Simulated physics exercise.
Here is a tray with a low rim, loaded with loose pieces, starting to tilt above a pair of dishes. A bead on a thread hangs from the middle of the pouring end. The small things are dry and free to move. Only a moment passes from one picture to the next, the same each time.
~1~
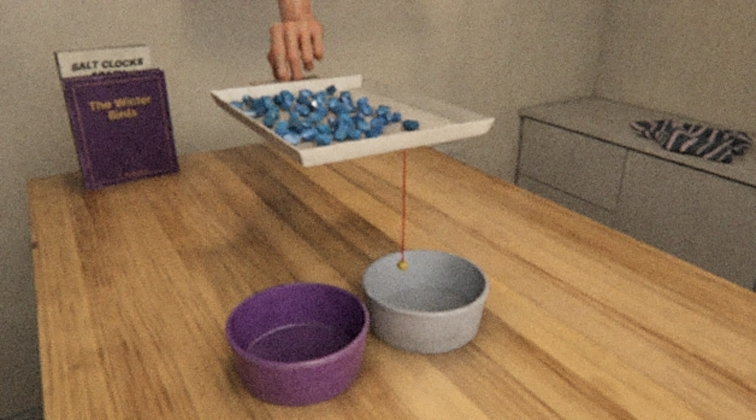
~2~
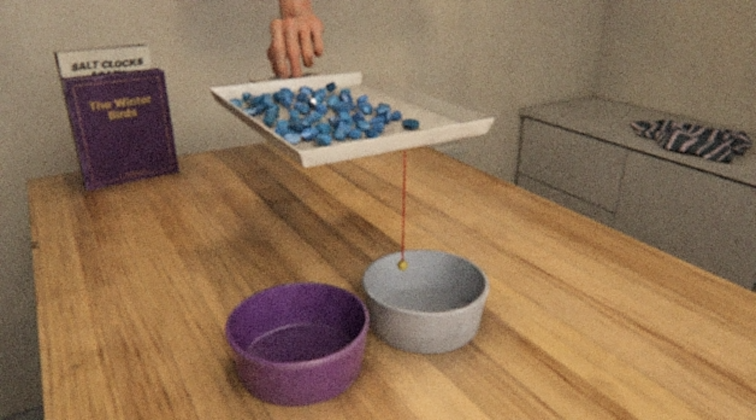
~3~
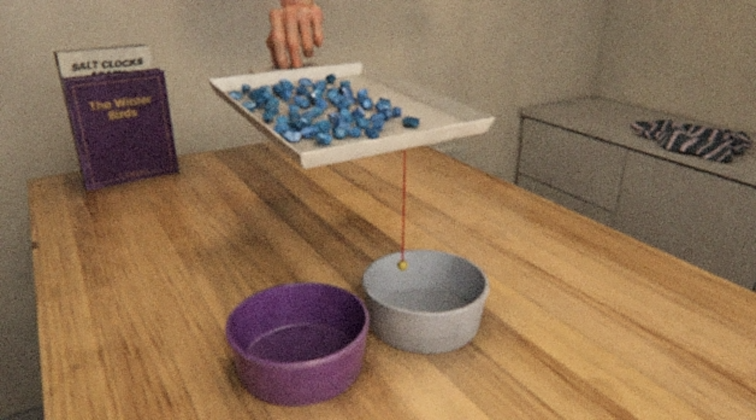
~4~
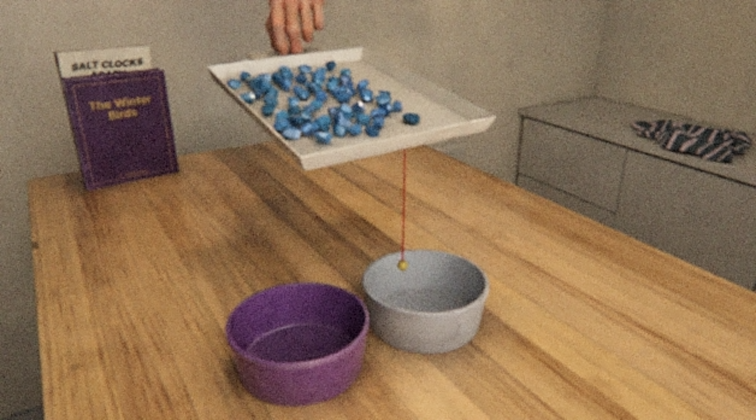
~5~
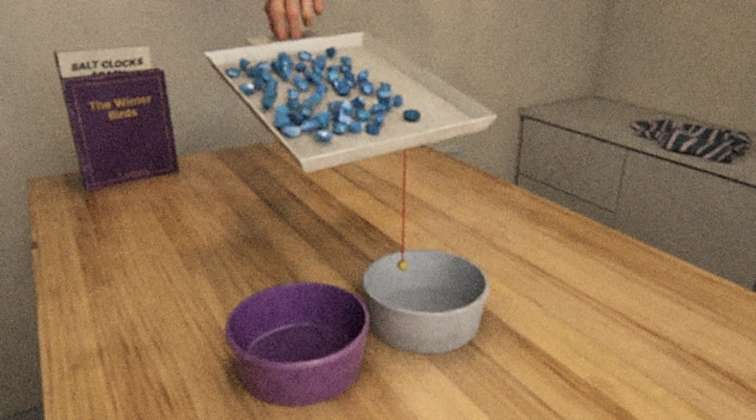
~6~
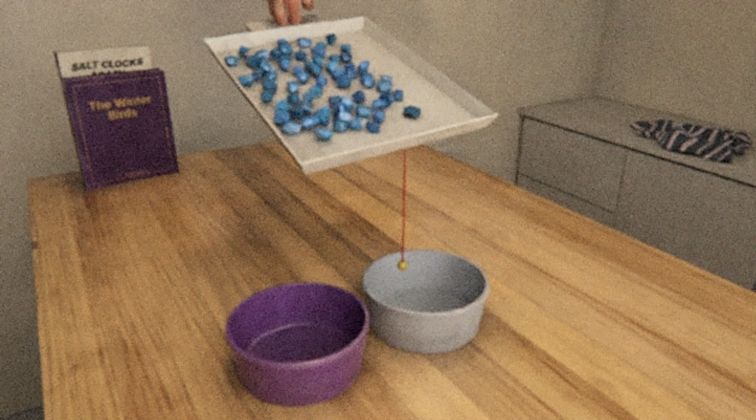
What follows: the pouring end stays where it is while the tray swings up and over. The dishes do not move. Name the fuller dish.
More goes to the left-hand dish.
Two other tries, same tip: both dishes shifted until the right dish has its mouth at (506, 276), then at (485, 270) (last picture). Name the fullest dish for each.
At the first place the left-hand dish, at the second the left one.
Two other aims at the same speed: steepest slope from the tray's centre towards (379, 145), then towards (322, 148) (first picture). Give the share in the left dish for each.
Roughly 40 per cent, and 90 per cent.
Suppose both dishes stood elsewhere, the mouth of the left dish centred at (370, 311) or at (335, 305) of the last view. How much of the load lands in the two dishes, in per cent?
First some 80, then 70 per cent.
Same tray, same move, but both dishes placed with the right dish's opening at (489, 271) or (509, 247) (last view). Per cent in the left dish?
Roughly 70 per cent, and 20 per cent.
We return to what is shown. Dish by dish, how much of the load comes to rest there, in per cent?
The left dish has 60 per cent, the right dish has 20.
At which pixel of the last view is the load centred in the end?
Around (337, 353).
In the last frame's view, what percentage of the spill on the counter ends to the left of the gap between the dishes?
About 30 per cent.
Soon after the last picture, tray tipped steeply; nearly all on the tray; a small part in the air.
A little later, tray tipped past a quarter turn; about a quarter on the tray; about a third in the left dish; a small part in the right dish; about a quarter outside both; a small part in the air.
Later still, tray tipped past a quarter turn; about half in the left dish; a small part in the right dish; about a quarter outside both.
At rest, tray tipped past a quarter turn; about half in the left dish; a small part in the right dish; about a quarter outside both.
